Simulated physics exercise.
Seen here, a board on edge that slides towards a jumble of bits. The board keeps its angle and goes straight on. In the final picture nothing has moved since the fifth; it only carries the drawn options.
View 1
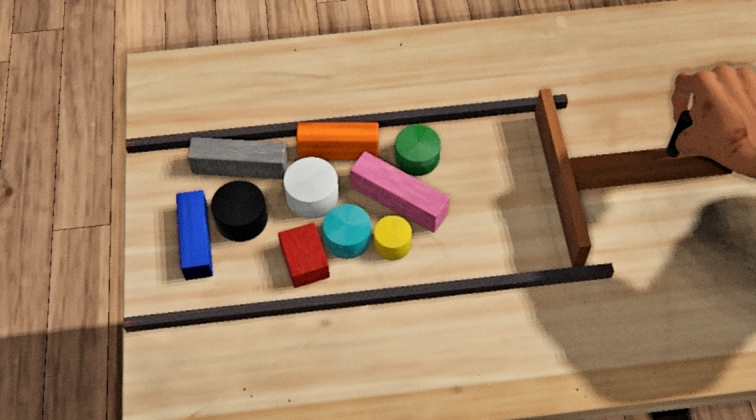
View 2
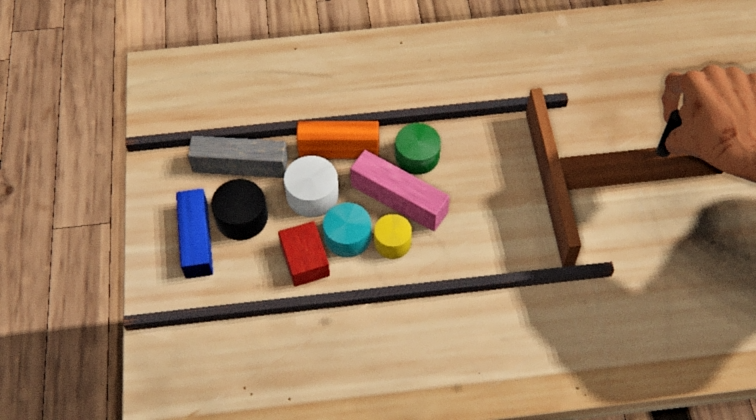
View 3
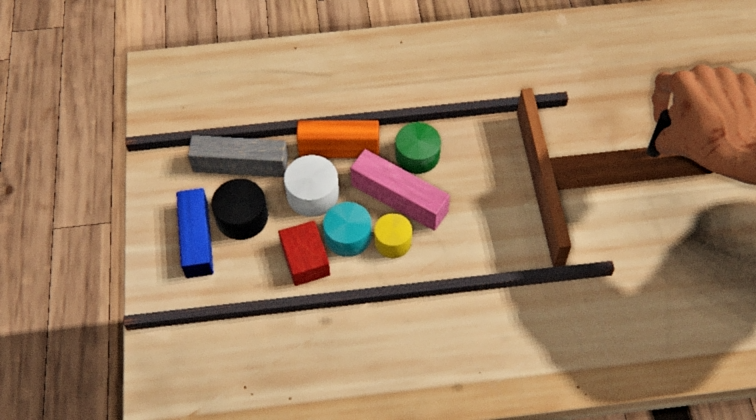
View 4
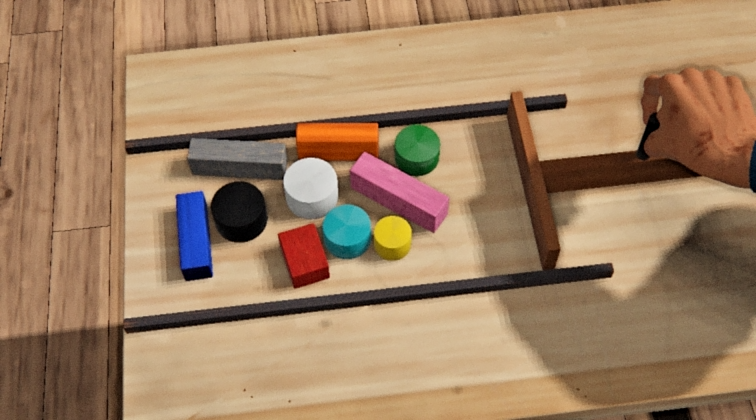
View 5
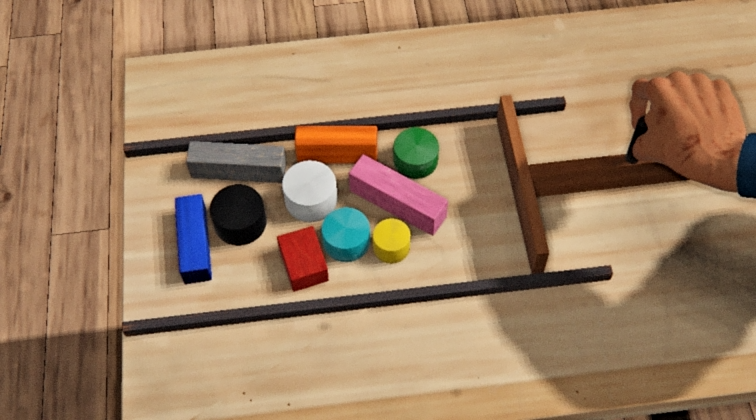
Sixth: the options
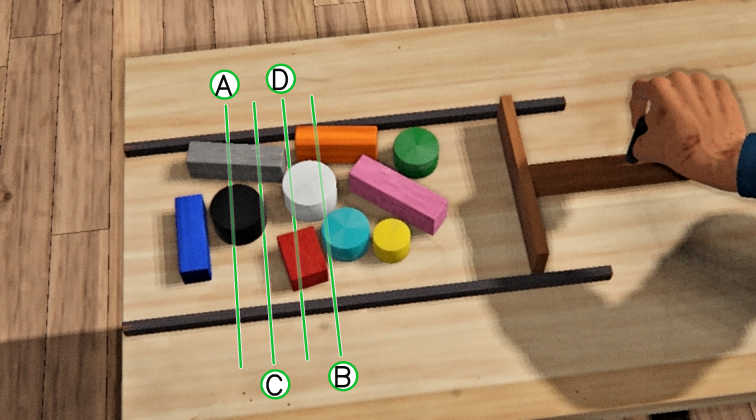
On a wooden tabletop, a hand slowly slid an upright brown board a short way left between two dark rails, toward a jumble of colourful blocks and round pieces that stayed where they were.
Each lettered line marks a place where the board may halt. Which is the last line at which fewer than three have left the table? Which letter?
No third one falls up to C.
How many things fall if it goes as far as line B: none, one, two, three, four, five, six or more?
In all, none.
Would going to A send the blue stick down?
By then, yes.
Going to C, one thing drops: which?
The blue stick goes over.
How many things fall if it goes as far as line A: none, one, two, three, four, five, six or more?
Three.
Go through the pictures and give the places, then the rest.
In the first picture, yellow tin (393, 238); pink bar (399, 192); orange stick (338, 142).
In the second picture, board (555, 163); blue stick (194, 233).
In the third picture, board (545, 164); turquoise tin (348, 230).
In the fourth picture, board (535, 167); green tin (417, 151).
In the fifth picture, board (524, 170); red block (303, 259); yellow tin (392, 241); pink bar (398, 195).
On the marked copy, A at (233, 226); B at (325, 216); C at (263, 223); D at (294, 219).
Following C. Soon after the start, board (431, 181); orange stick (331, 145); green tin (393, 157).
Later, board (336, 191); blue stick (161, 249); black tin (196, 226).
In the end, board (264, 199); blue stick over the edge; black tin (127, 241); one fallen.
As for the rest, A drops three; B is within the limit but short; D is within the limit but short.
